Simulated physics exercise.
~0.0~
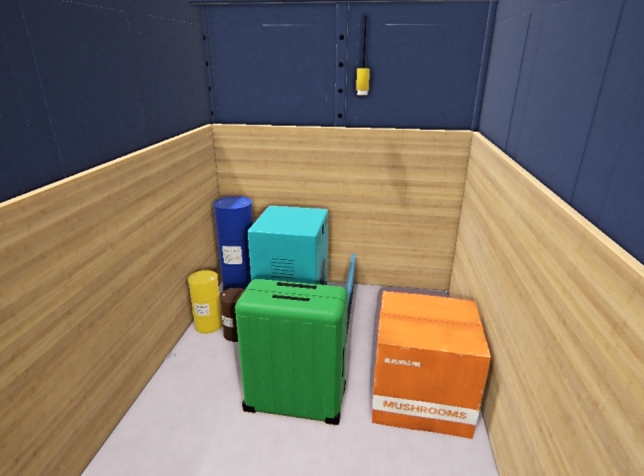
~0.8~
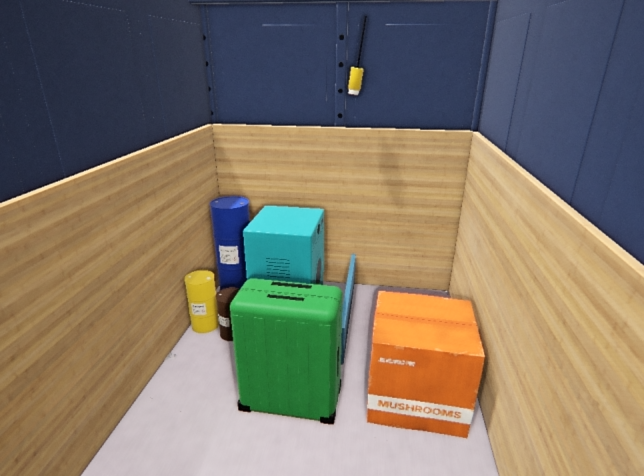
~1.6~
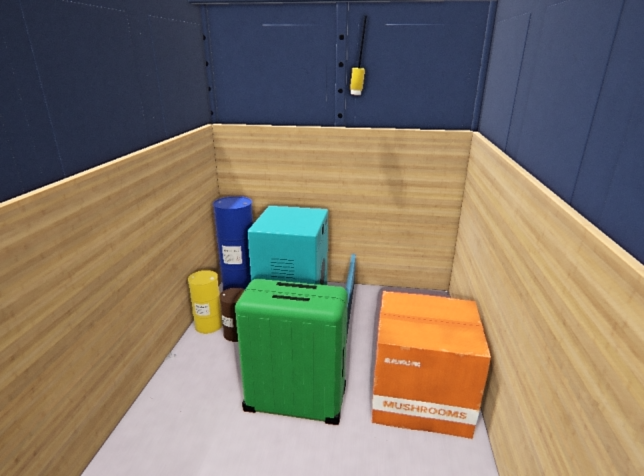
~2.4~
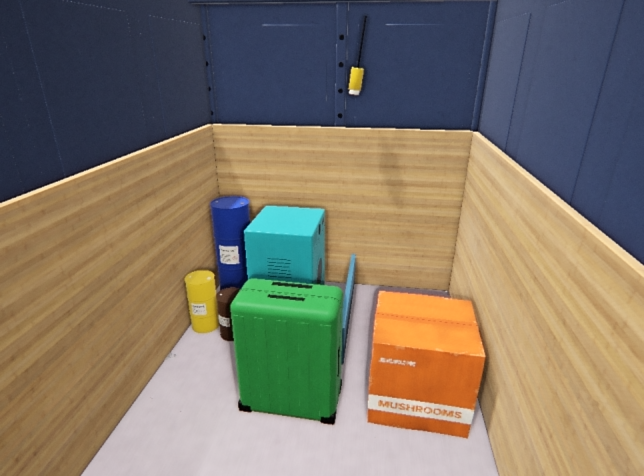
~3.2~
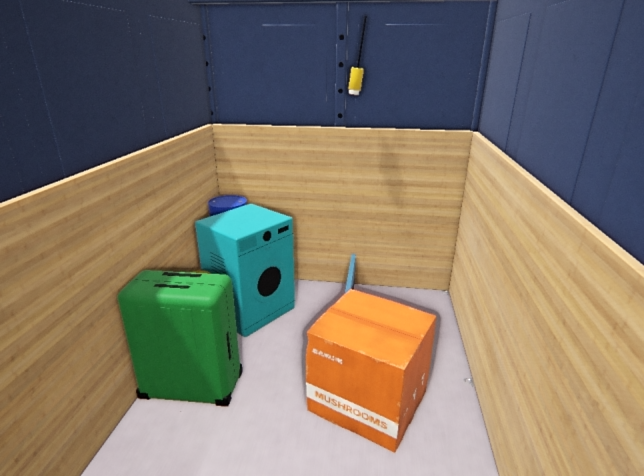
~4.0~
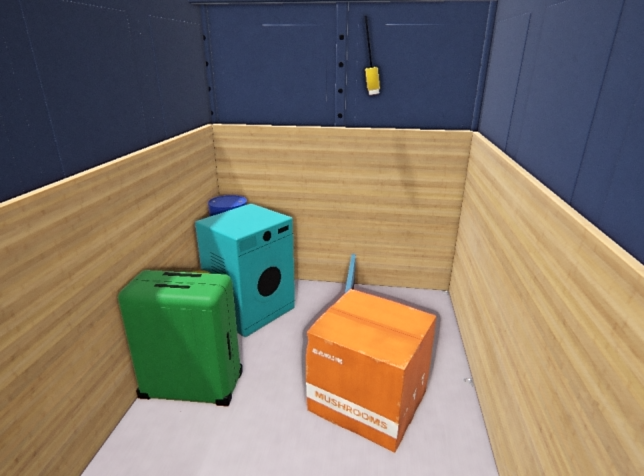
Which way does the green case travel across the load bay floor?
The green case slides to the left and ends up near the left wall, still standing upright.
